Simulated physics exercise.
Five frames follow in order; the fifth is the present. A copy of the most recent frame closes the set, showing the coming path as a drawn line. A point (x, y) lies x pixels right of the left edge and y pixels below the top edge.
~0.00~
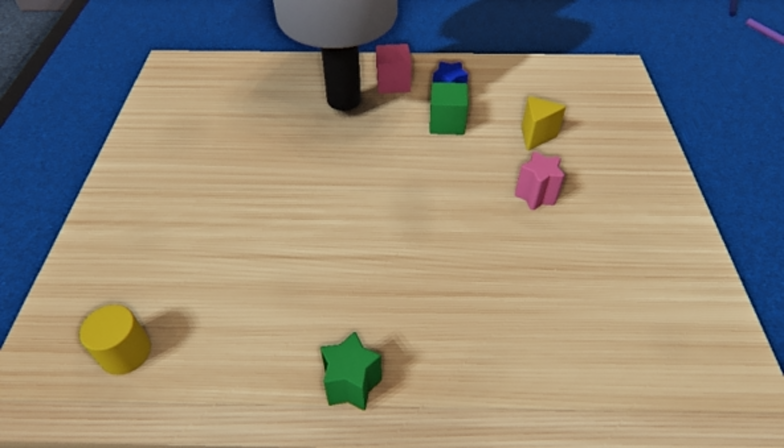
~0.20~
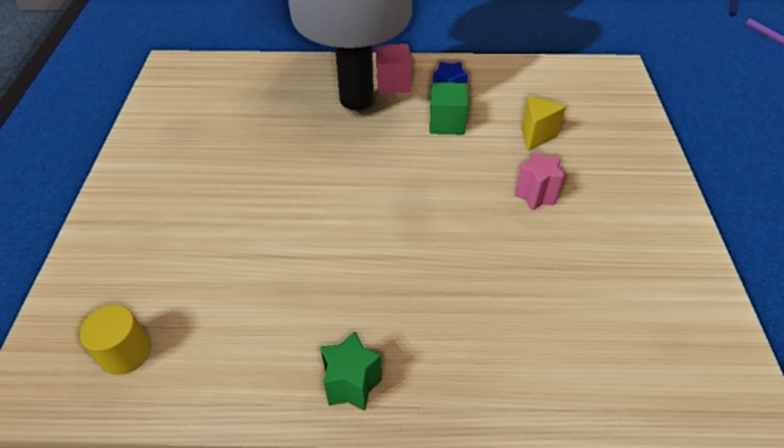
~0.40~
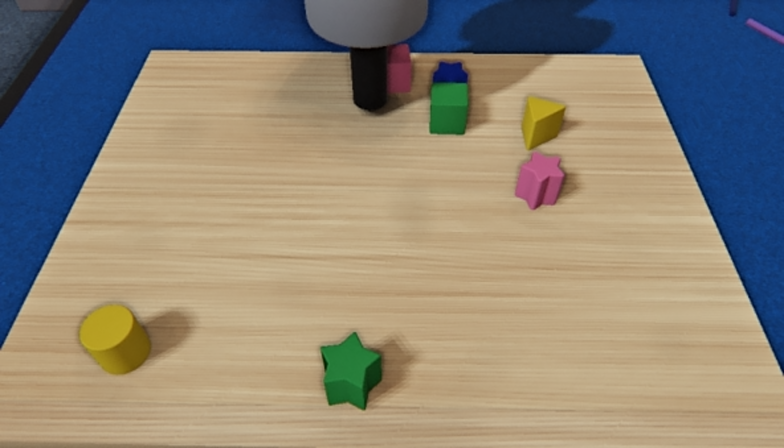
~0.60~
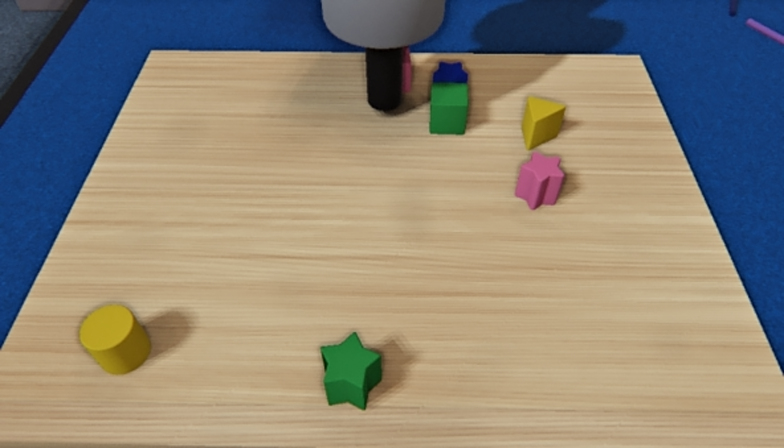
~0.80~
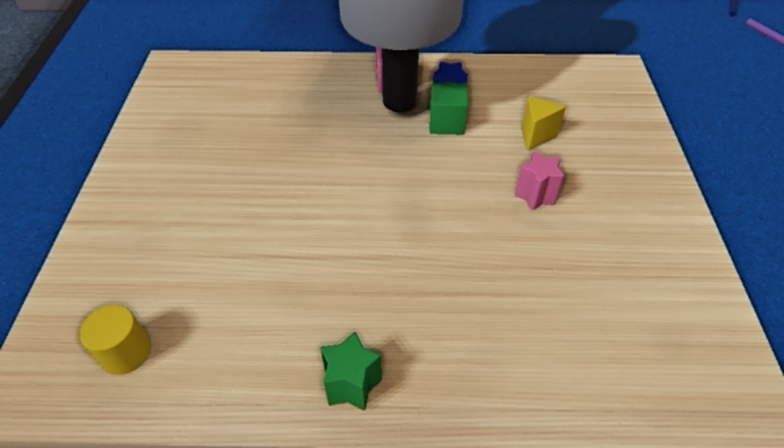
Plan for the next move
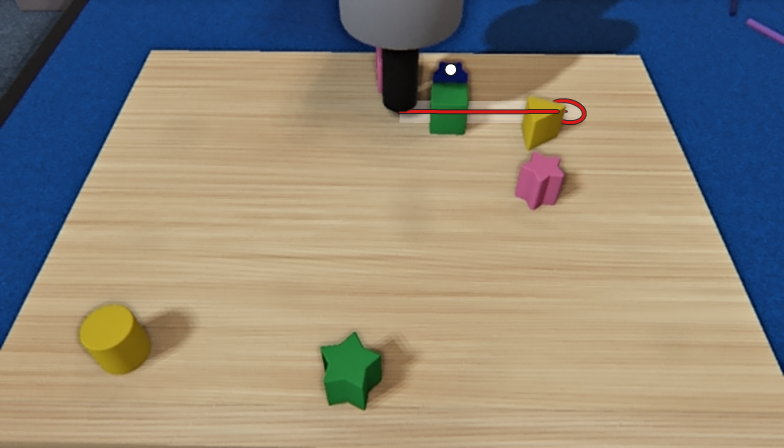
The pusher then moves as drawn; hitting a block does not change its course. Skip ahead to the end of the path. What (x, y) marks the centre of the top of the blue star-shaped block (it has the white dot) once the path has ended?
I predict (474, 63).
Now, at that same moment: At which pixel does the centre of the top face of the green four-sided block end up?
It is going to be at (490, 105).
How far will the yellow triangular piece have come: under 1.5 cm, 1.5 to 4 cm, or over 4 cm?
Once the path ends, it will sit under 1.5 cm from where it is now.
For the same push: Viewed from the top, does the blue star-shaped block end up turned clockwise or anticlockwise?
Verdict: Counterclockwise.
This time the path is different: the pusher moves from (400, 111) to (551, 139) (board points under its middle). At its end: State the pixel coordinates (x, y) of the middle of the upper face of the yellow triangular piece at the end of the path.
At the end it should sit near (591, 118).
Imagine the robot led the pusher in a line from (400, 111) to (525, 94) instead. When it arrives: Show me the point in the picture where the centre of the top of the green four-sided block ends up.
My prediction: (472, 96).
The drawn path runs from (400, 111) to (567, 111); the dot is on the blue star-shaped block.
On the path given first. One third of the way, pusher at (457, 102); green four-sided block at (480, 102), turned 65° clockwise; blue star-shaped block at (468, 64), turned 20° anticlockwise.
Two thirds of the way, pusher at (515, 102); green four-sided block at (490, 105), turned 85° clockwise; blue star-shaped block at (474, 63), turned 45° anticlockwise.
At the end, pusher at (570, 102); green four-sided block at (490, 105), turned 85° clockwise; blue star-shaped block at (474, 63), turned 45° anticlockwise; yellow triangular piece not moved.
